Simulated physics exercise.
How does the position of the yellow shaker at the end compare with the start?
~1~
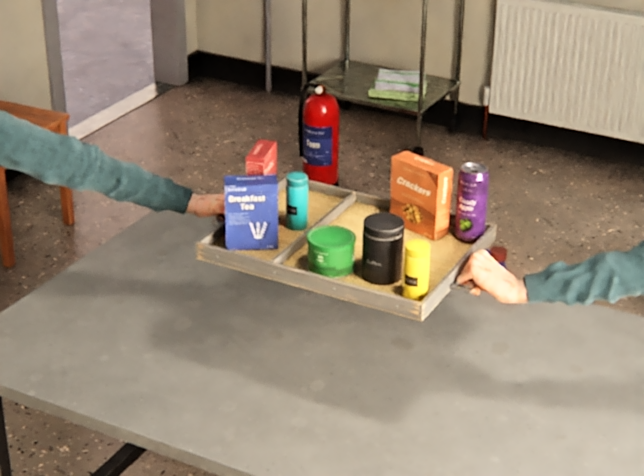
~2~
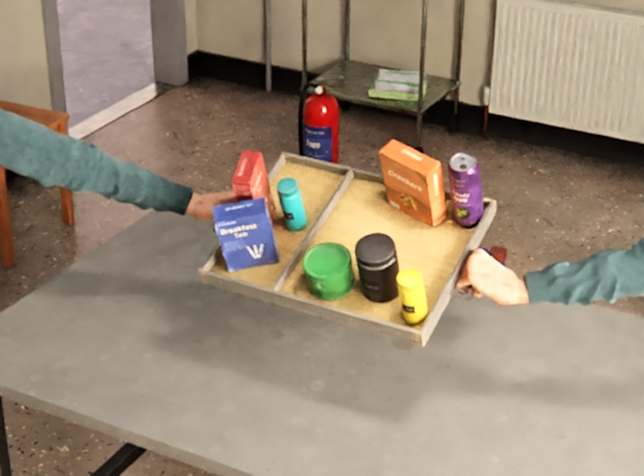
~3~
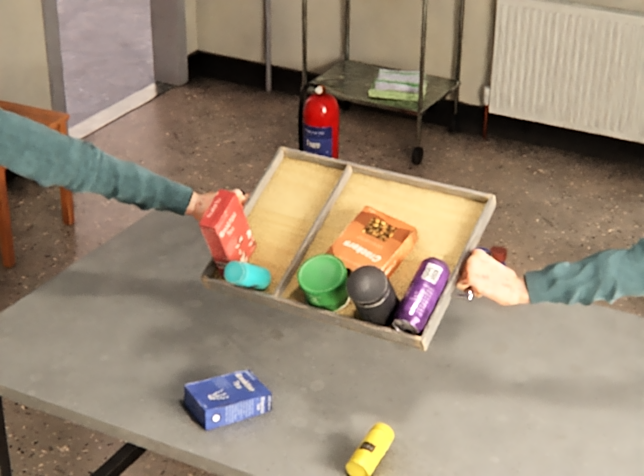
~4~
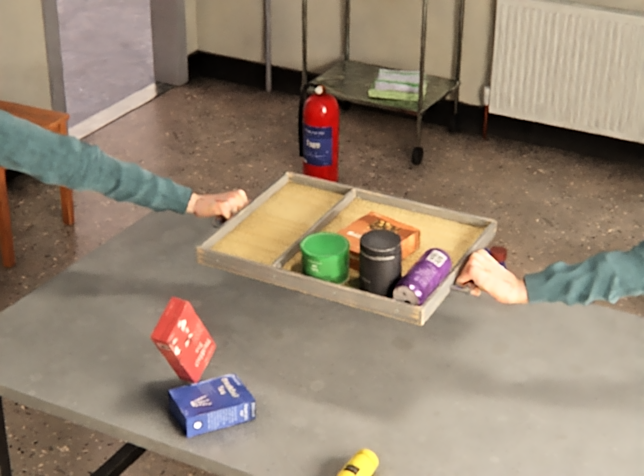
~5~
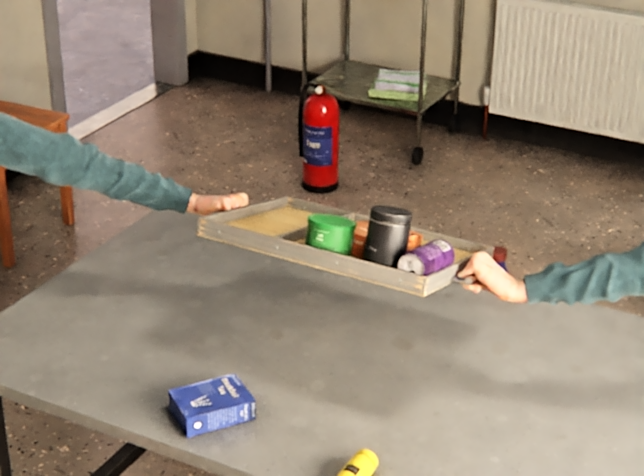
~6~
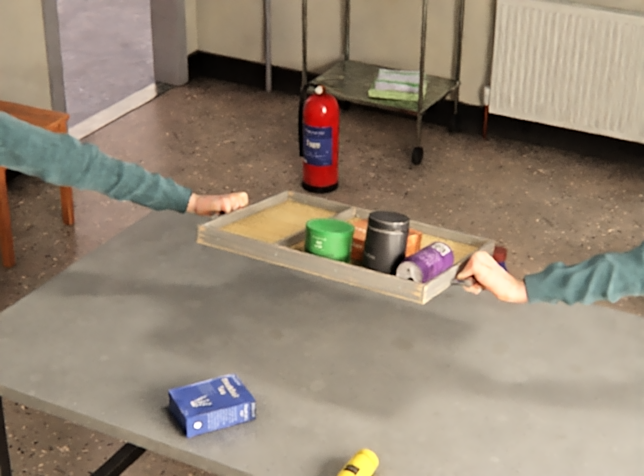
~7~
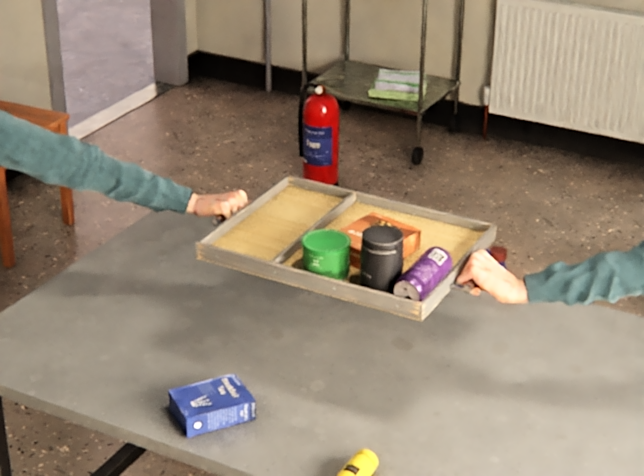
At the start the yellow shaker stands upright on the tray. At the end it lies on its side on the table.
